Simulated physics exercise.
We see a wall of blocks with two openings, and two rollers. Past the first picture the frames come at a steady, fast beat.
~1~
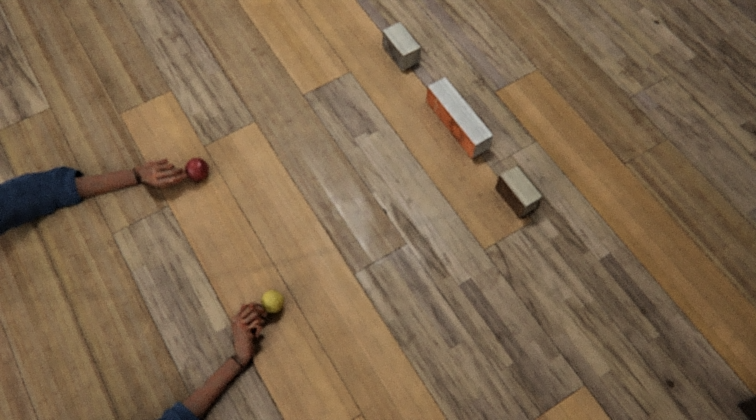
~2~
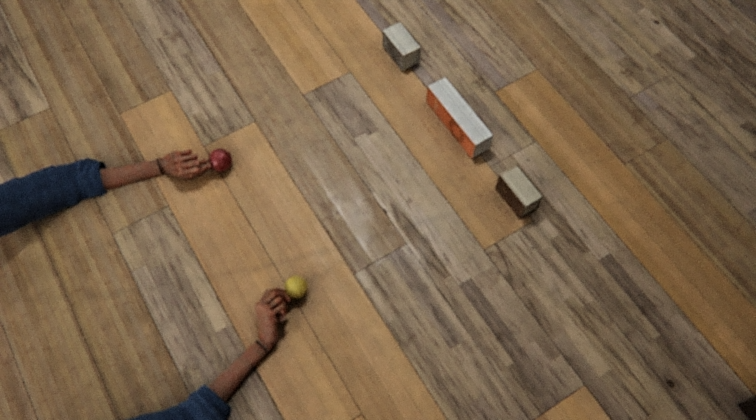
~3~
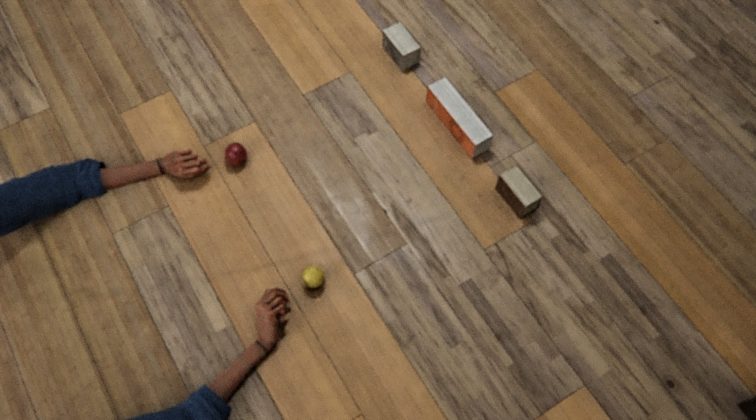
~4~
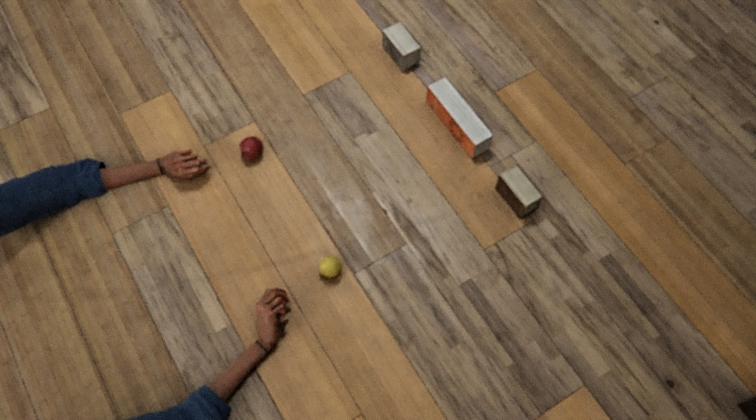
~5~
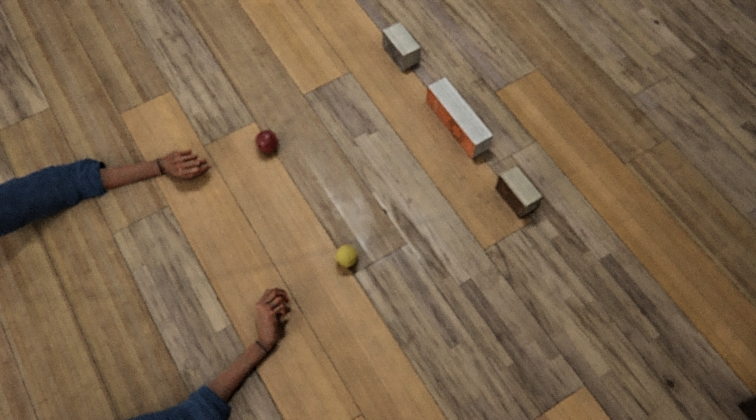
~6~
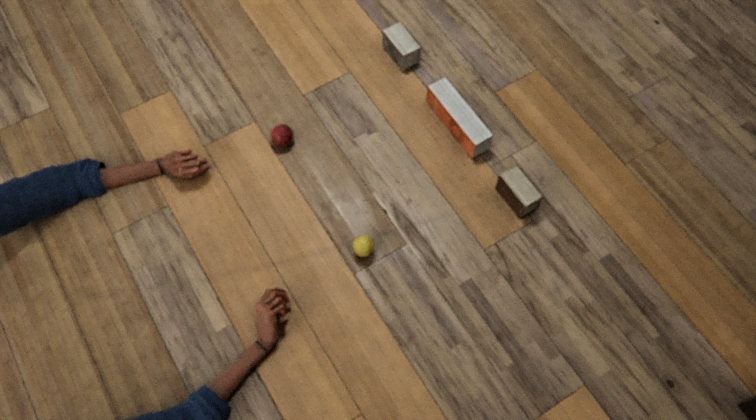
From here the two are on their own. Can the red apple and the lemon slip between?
Outcome: The red apple rolls through, the lemon rolls through.
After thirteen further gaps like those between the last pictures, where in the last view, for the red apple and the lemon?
Near (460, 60) and (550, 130).
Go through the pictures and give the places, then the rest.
Red apple (197, 169) under the hand; lemon (273, 301) under the hand; grey book (401, 47), in the first picture.
Red apple (220, 160); lemon (296, 287), in the second picture.
Red apple (236, 154); lemon (313, 277), in the third picture.
Red apple (252, 147); lemon (330, 266), in the fourth picture.
Red apple (267, 141); lemon (347, 256), in the fifth picture.
Red apple (282, 135); lemon (364, 246); brown book (519, 192), in the sixth picture.
Then, 0.66 s on from there, red apple heading on near (508, 45); lemon heading on near (599, 101).
In the end, the red apple passes through its gap; the lemon passes through its gap.
